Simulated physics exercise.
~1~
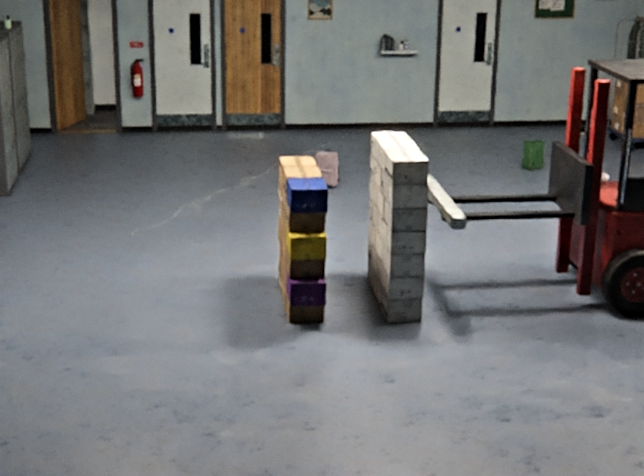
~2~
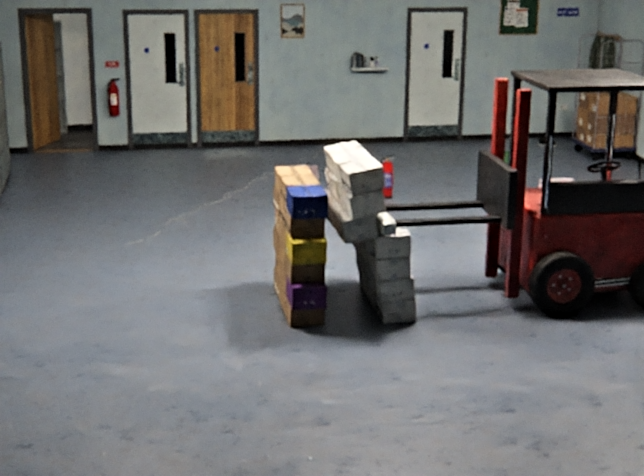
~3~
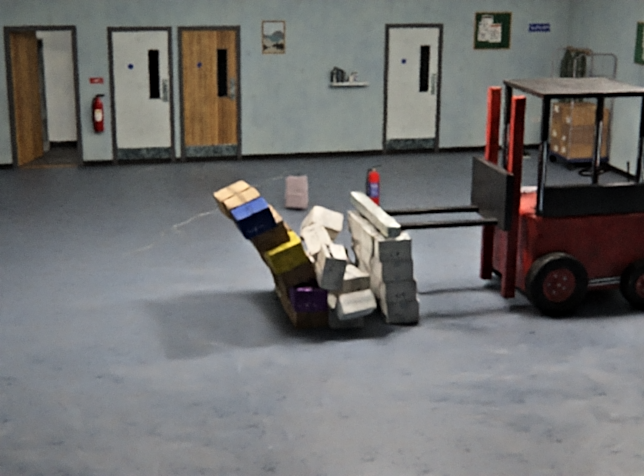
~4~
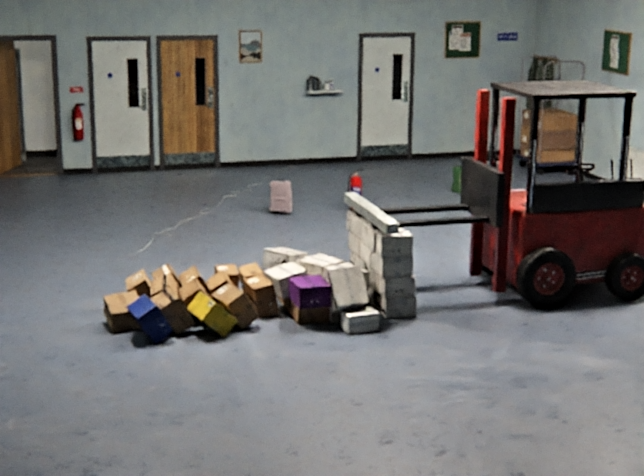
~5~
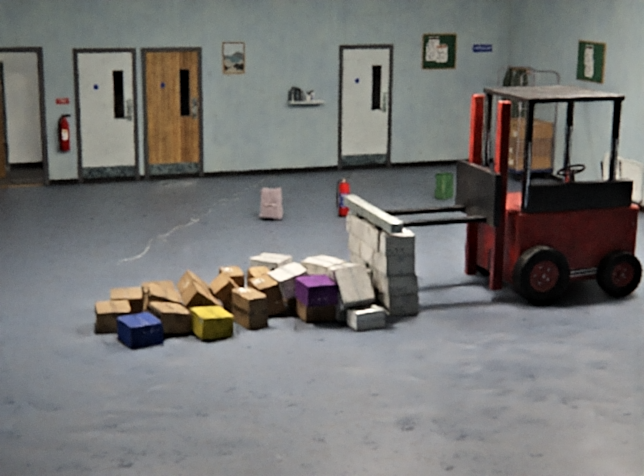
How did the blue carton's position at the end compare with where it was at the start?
At the start the blue carton was near the top of the standing stack, but by the end it lay on the floor, well to the left of where the stack had stood.
